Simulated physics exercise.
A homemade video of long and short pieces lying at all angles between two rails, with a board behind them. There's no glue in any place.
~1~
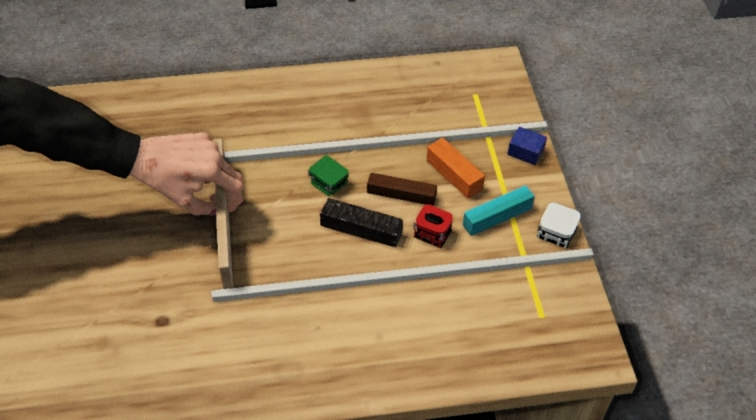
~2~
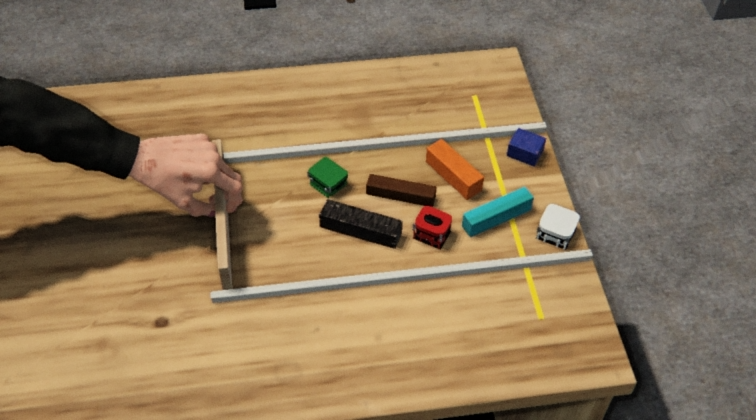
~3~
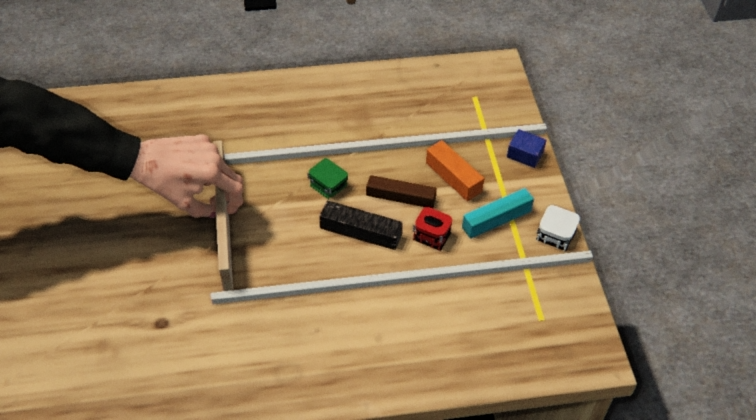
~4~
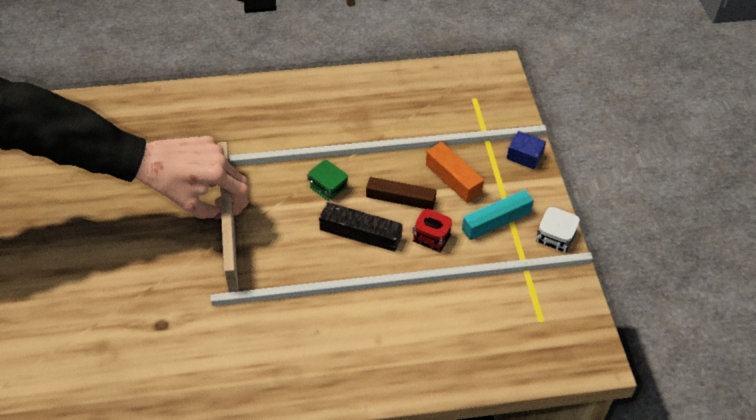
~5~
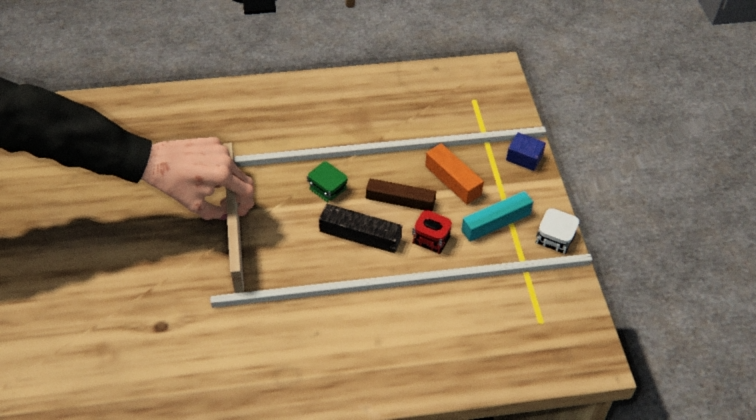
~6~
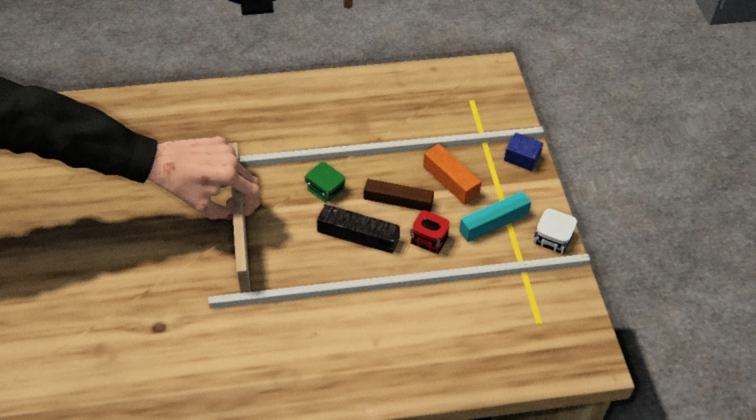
A hand in a black sleeve, seen from above at an angle, grips an upright board on a wooden table over grey flooring. Between two pale rails right of the board lie green, red and white cases, black, brown and orange bars, a turquoise stick and a blue block, with yellow tape crossing near the right end. The hand barely moves at first, then slides the board slightly right, touching none of the pieces, while the view drifts very slightly.
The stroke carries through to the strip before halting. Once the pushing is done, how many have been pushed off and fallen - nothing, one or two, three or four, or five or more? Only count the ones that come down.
By then one or two have fallen.
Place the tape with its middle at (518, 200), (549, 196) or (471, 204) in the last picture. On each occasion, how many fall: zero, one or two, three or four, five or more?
In the order the places were given: Three to four, at least five, zero.
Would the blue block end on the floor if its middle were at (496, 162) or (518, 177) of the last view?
Blue block - first try is safe, second try slides off.
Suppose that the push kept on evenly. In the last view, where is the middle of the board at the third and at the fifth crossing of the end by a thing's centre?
At (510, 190) for the third, at (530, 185) for the fifth.
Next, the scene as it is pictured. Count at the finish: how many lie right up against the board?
The answer is 2.
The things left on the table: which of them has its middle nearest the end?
Turquoise stick.
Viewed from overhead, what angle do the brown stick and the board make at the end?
I'd estimate about 5 degrees.
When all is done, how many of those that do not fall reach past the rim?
Count: 1.
Soon after, none off yet; white case at rest near (555, 231); blue block at rest near (524, 152); turquoise stick at rest near (495, 217).
After that, none off yet; white case at rest near (555, 231); blue block at rest near (524, 152); turquoise stick displaced a little near (514, 220).
In the end, the number that fall off is one or two; gone, blue block and white case.
